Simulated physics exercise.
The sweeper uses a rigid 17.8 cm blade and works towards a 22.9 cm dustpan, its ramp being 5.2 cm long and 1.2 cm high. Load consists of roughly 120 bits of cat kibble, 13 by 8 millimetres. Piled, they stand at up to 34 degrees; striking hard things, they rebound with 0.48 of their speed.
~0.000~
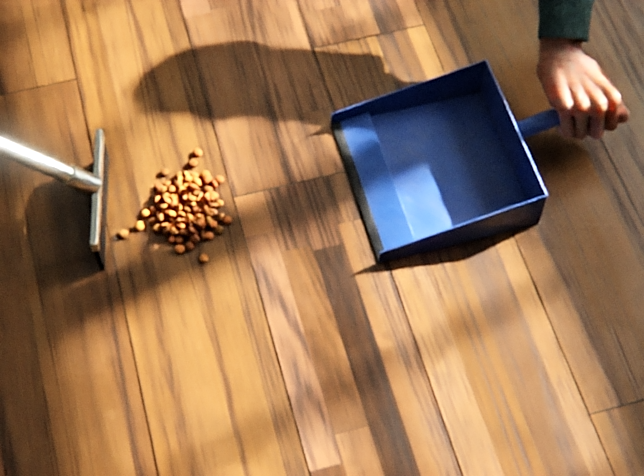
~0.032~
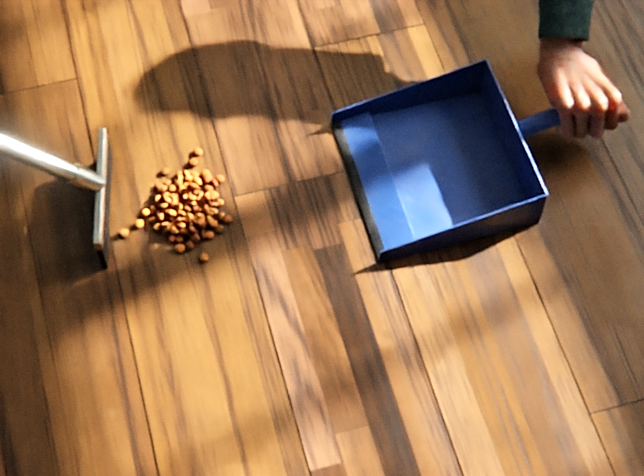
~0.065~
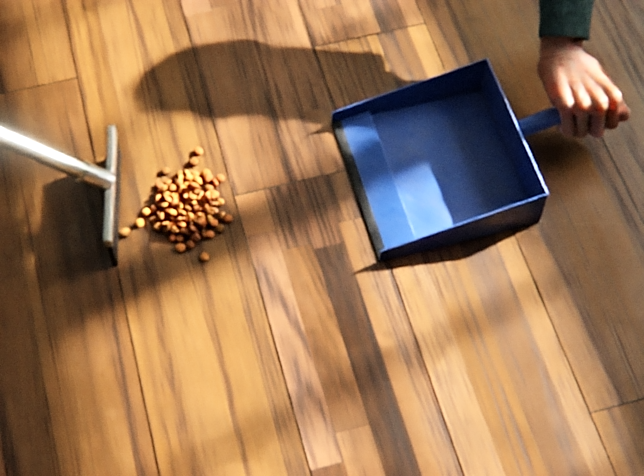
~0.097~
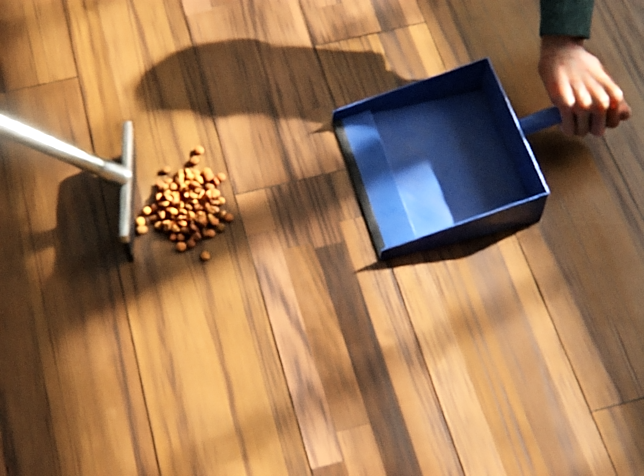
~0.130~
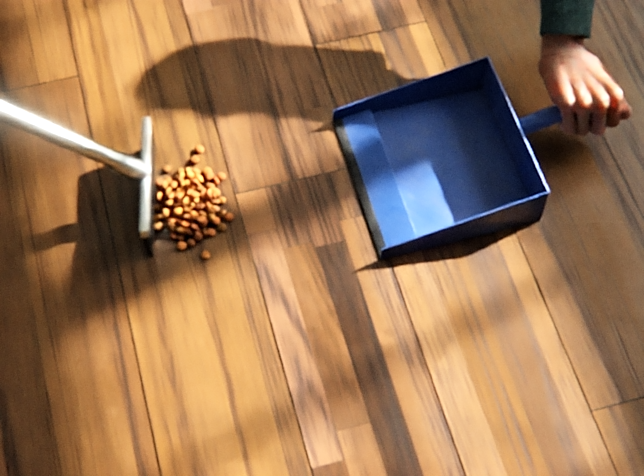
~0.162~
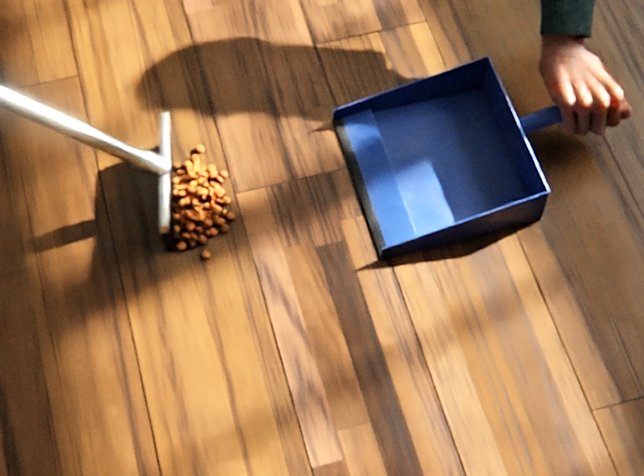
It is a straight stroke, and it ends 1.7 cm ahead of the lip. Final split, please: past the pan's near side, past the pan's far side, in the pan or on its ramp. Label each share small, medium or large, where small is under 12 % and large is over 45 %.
Near side: Small. Far side: Small. Pan: Medium.
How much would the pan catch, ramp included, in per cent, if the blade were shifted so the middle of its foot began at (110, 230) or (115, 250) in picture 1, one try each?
Roughly 30 % and 35 %.
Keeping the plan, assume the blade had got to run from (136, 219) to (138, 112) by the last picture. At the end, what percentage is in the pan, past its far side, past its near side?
You'd see pan at 0, far at 15 and near at 0.
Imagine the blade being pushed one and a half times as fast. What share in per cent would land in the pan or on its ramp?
About 30 %.
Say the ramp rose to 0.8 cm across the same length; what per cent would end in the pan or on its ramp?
I'd expect close to 20 per cent.
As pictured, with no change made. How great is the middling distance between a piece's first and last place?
Median: Approx. 22 cm.
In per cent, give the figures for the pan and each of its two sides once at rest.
In per cent - near side 0, far side 5, pan 15.
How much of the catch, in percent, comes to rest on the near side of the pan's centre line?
About 20 %.
Then, at 0.31 s, middle of the blade 13 cm from the lip; 0 % over the lip, far side 5 %, near side 0 %.
Then, at 0.41 s, middle of the blade 6 cm from the lip; 0 % over the lip, far side 5 %, near side 0 %.
Then, at 0.64 s, middle of the blade 3 cm from the lip; 20 % over the lip, far side 5 %, near side 0 %.
At rest (1.0 s), near side 0 %, far side 5 %, pan 15 %, in front of the lip or behind the blade 80 %.
